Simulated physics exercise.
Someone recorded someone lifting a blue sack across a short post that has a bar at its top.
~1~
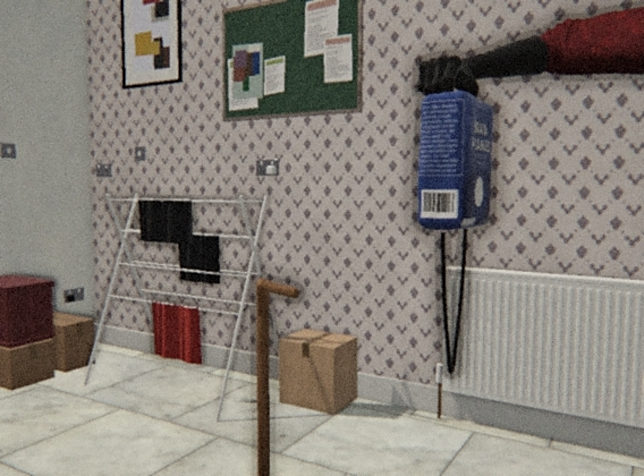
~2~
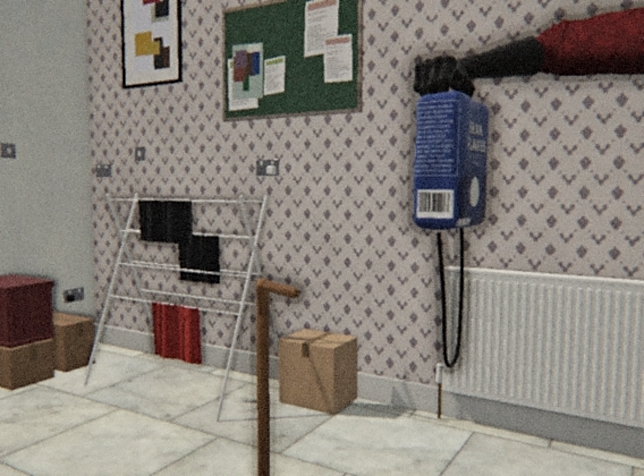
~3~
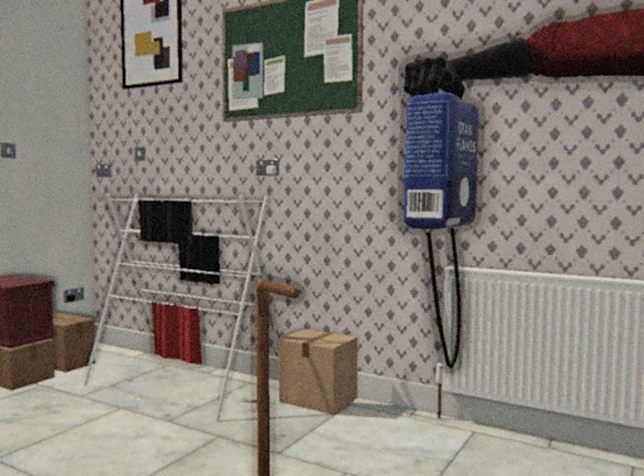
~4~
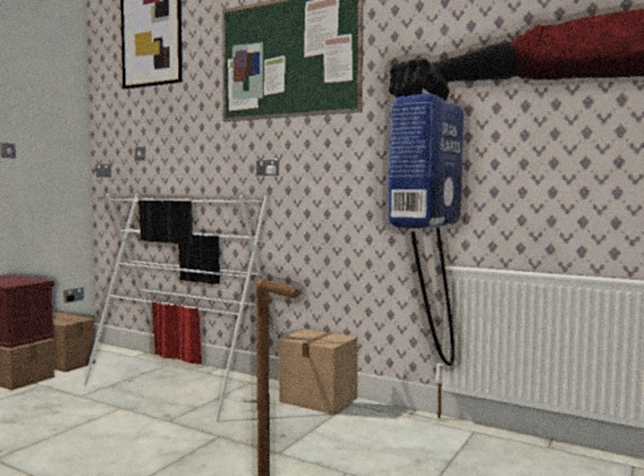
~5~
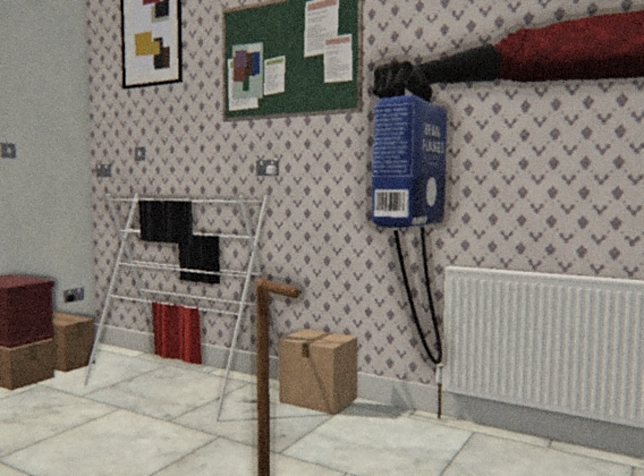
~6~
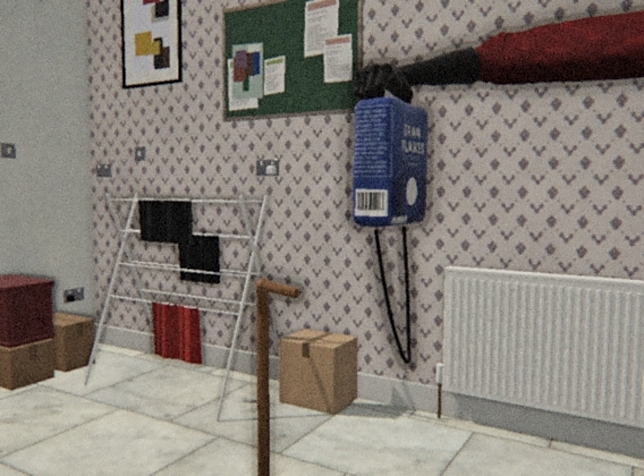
A red-sleeved arm with a black glove reaches in from the upper right of a room with patterned wallpaper and a pale tiled floor, seen from a fixed view. It grips a blue package with a dark loop hanging beneath, above a white radiator, with a brown post, cardboard box and drying rack further left. The arm carries the package a short way left at nearly level height, the loop trailing slightly.
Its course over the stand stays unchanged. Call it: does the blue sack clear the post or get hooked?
It gets hooked.
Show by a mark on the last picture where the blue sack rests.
It comes to rest near (195, 168).
Then, 0.42 s after the last picture, sack nearing the post near (330, 166).
Then, 1.06 s after the last picture, sack over the post near (248, 167).
At rest, sack past the post near (195, 168); loop tight round the post, hand stopped. The blue sack gets caught.
